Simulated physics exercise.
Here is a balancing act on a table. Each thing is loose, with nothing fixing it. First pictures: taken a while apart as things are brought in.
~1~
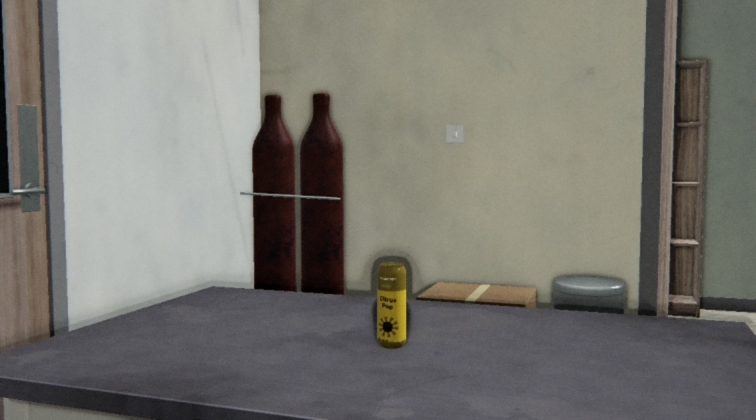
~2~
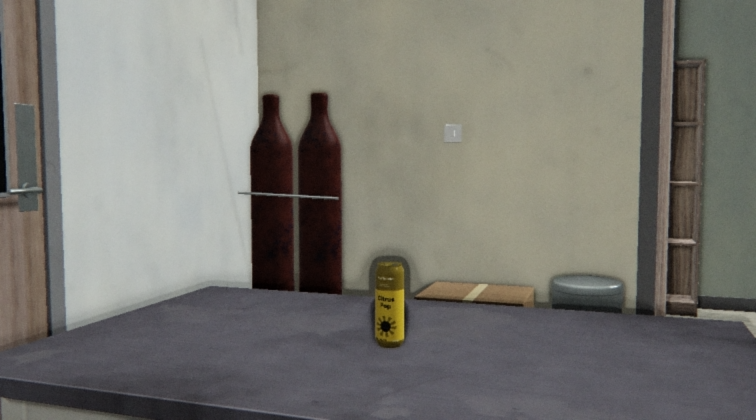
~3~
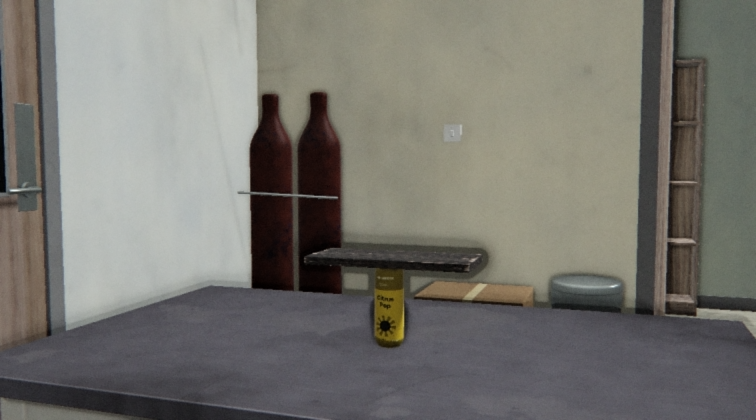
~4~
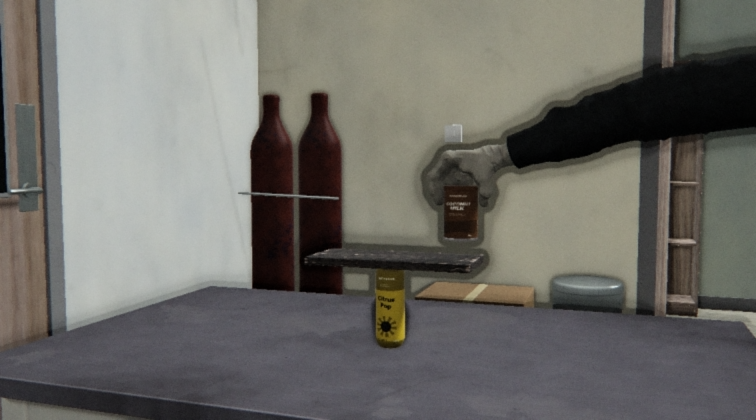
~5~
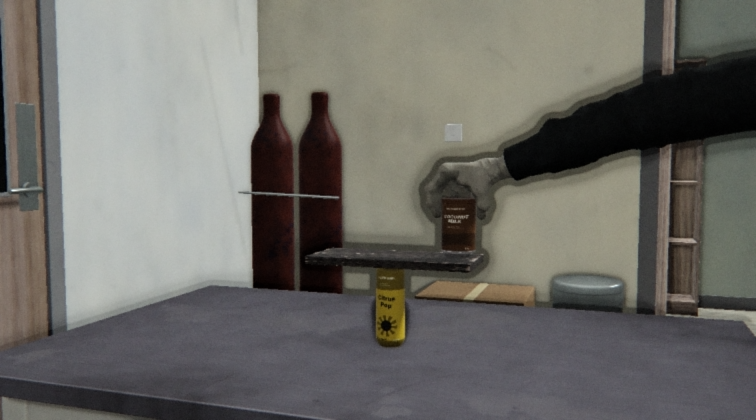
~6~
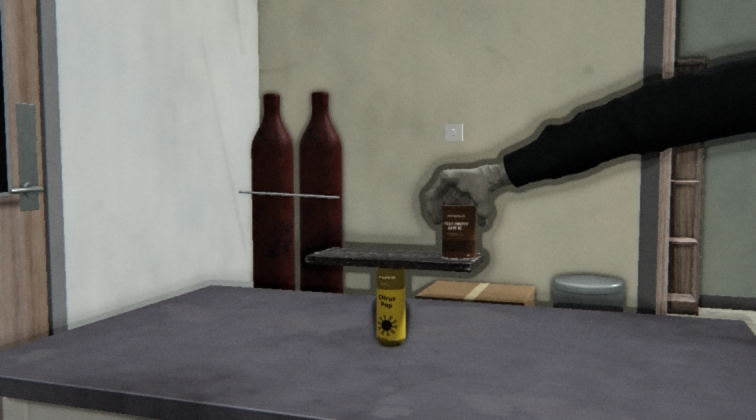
A yellow can stood alone on a dark table, then a flat dark board appeared across its top, and a gloved hand reached in from the right and lowered a brown tin onto the board's right end.
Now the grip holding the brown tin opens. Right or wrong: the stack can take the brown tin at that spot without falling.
Wrong.
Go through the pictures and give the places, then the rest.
In the first frame, the last thing is not in view yet; yellow can (392, 305).
In the second frame, the last thing is not in view yet; yellow can (390, 305).
In the third frame, the last thing is not in view yet; yellow can (389, 304).
In the fourth frame, coming down; brown tin (461, 213); yellow can (390, 305).
In the fifth frame, coming down; brown tin (458, 225); yellow can (390, 304).
In the sixth frame, set down, still held; brown tin (459, 232); yellow can (391, 304).
Then, 0.40 s on from there, brown tin now fallen; black board turned 52° from how it was put.
Then, 0.50 s on from there, black board on its side.
Then, 1.30 s on from there, brown tin resting near (509, 342).
Then, 1.60 s on from there, black board now fallen.
In the end, fallen, brown tin and black board; yellow can unmoved. The stack comes apart.
